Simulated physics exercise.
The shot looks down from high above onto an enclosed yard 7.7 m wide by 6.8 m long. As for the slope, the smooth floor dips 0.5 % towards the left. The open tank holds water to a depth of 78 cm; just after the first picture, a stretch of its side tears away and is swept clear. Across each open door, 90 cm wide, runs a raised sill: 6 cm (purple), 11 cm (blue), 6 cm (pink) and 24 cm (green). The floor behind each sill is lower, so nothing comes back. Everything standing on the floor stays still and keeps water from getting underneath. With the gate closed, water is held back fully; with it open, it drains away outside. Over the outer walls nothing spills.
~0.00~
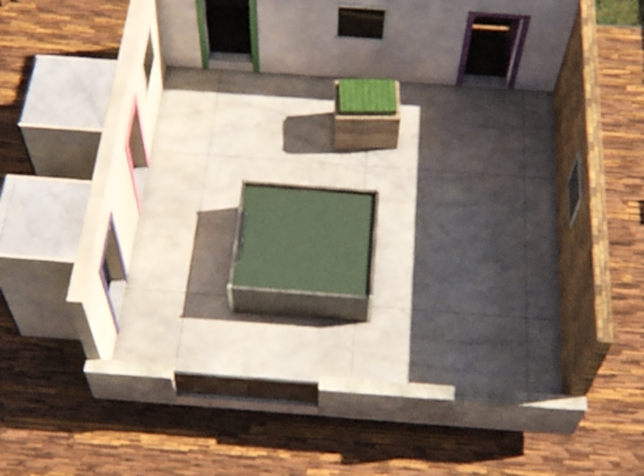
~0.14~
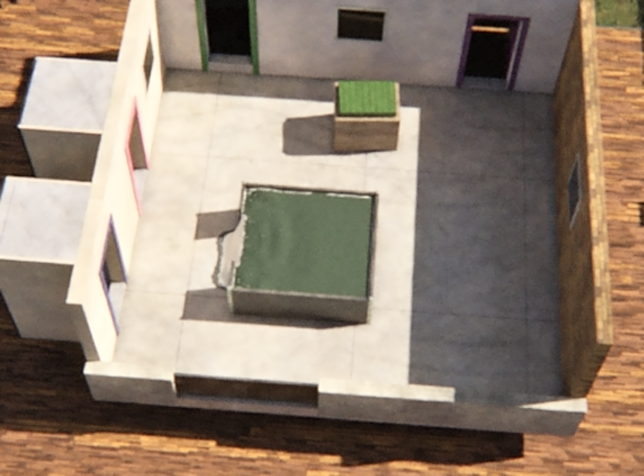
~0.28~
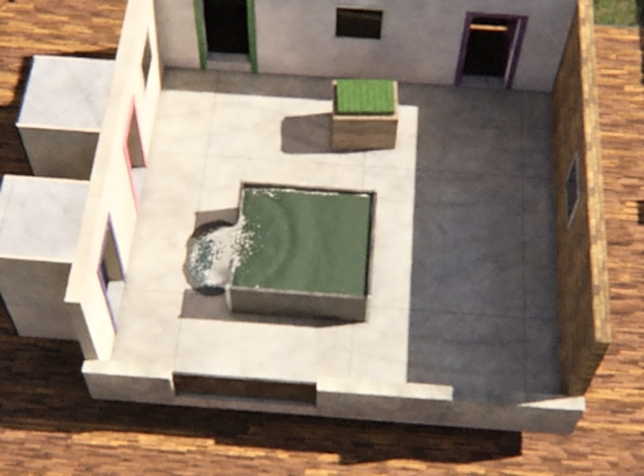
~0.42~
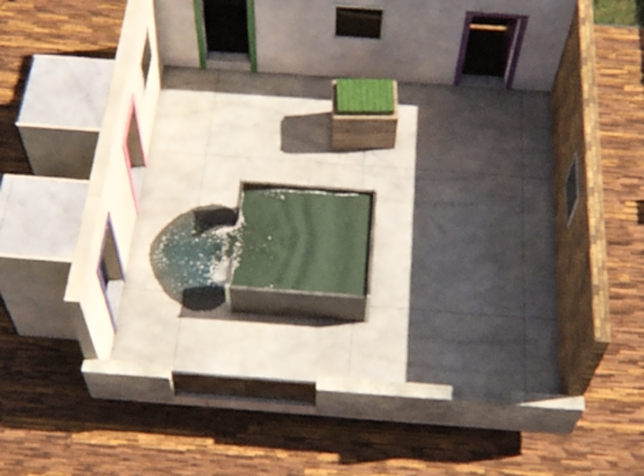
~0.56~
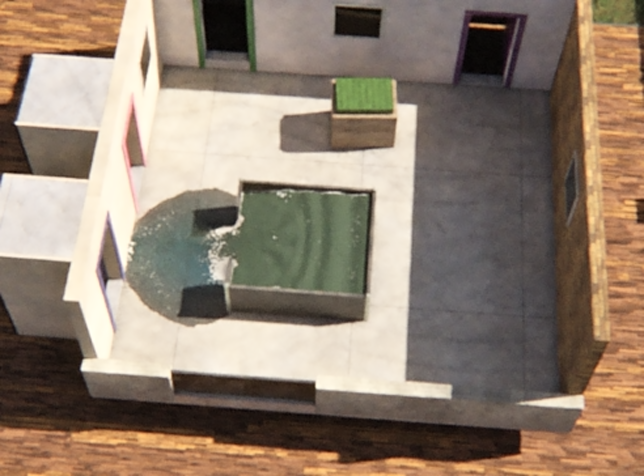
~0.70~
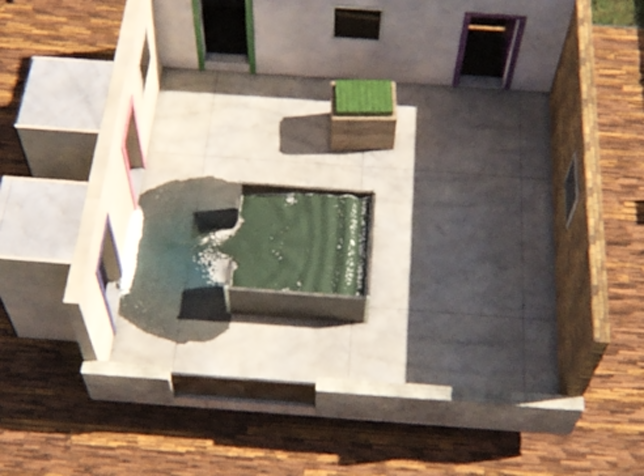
To begin with, a rectangular tank of still, dark green water stands in a pale walled yard beside a smaller grass-topped block. Water bursts from the tank's left side in a foaming rush, then fans across the floor in a widening rounded pool, reaching the left wall as ripples cross the tank.
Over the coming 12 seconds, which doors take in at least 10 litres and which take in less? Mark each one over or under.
Purple door - under; blue door - over; pink door - over; green door - under.
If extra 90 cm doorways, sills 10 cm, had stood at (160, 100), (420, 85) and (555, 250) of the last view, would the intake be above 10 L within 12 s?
Note, doorways in listed order: Goes beyond, stays short, stays short.
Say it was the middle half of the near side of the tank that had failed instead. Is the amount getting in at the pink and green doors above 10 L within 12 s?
For pink, too little; for green, too little.
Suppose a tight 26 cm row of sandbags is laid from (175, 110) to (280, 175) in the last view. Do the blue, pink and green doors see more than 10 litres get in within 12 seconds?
Door by door: Blue limit exceeded, pink limit exceeded, green limit kept.
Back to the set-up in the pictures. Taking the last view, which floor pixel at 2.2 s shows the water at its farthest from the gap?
Somewhere around (162, 73).
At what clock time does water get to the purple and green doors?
Arrival: Purple 5.0 s, green 2.4 s.
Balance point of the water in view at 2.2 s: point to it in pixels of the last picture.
Around (242, 260).
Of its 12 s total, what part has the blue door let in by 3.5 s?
Roughly 70 percent is in by then.
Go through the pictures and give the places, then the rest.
The first frame shows the open tank at (306, 240) is whole and still, 78 cm deep.
In the second frame, water pours out at (240, 251) and has run 0.6 m, to (218, 282); typically 12 cm deep outside, 78 cm at the open tank's back.
In the third frame, the front is at (193, 282), 0.9 m from the gap at (238, 251); 1.0 m2 of floor is under water; 78 cm left at the back of the open tank.
In the fourth frame, the front is at (155, 264), 1.5 m from the gap at (238, 251); 2.3 m2 of floor is under water; 78 cm left at the back of the open tank.
In the fifth frame, the front is at (126, 270), 2.0 m from the gap at (237, 249); 4.0 m2 of floor is under water; 76 cm left at the back of the open tank.
In the sixth frame, the front is at (119, 308), 2.3 m from the gap at (237, 251); 5.2 m2 of floor is under water; 68 cm left at the back of the open tank.
After 1.4 s water covers 15 % of the floor and is deepest (47 cm) near (128, 261); purple door not reached, blue door 30 cm at the sill, 32 L in, pink door 22 cm at the sill, 25 L in, green door not reached.
After 2.2 s water covers 20 % of the floor and is deepest (44 cm) near (108, 370); purple door not reached, blue door 27 cm at the sill, 115 L in, pink door 21 cm at the sill, 98 L in, green door not reached.
After 3.5 s water covers 40 % of the floor and is deepest (32 cm) near (108, 370); purple door not reached, blue door 20 cm at the sill, 195 L in, pink door 15 cm at the sill, 174 L in, green door 20 cm at the sill, 0 L in.
After 7.0 s water covers 75 % of the floor and is deepest (18 cm) near (128, 261); purple door 4 cm at the sill, 0 L in, blue door 14 cm at the sill, 266 L in, pink door 11 cm at the sill, 259 L in, green door 12 cm at the sill, 0 L in.
After 12.0 s water covers 100 % of the floor and is deepest (12 cm) near (394, 148); purple door 4 cm at the sill, 0 L in, blue door 8 cm at the sill, 274 L in, pink door 8 cm at the sill, 289 L in, green door 8 cm at the sill, 0 L in.
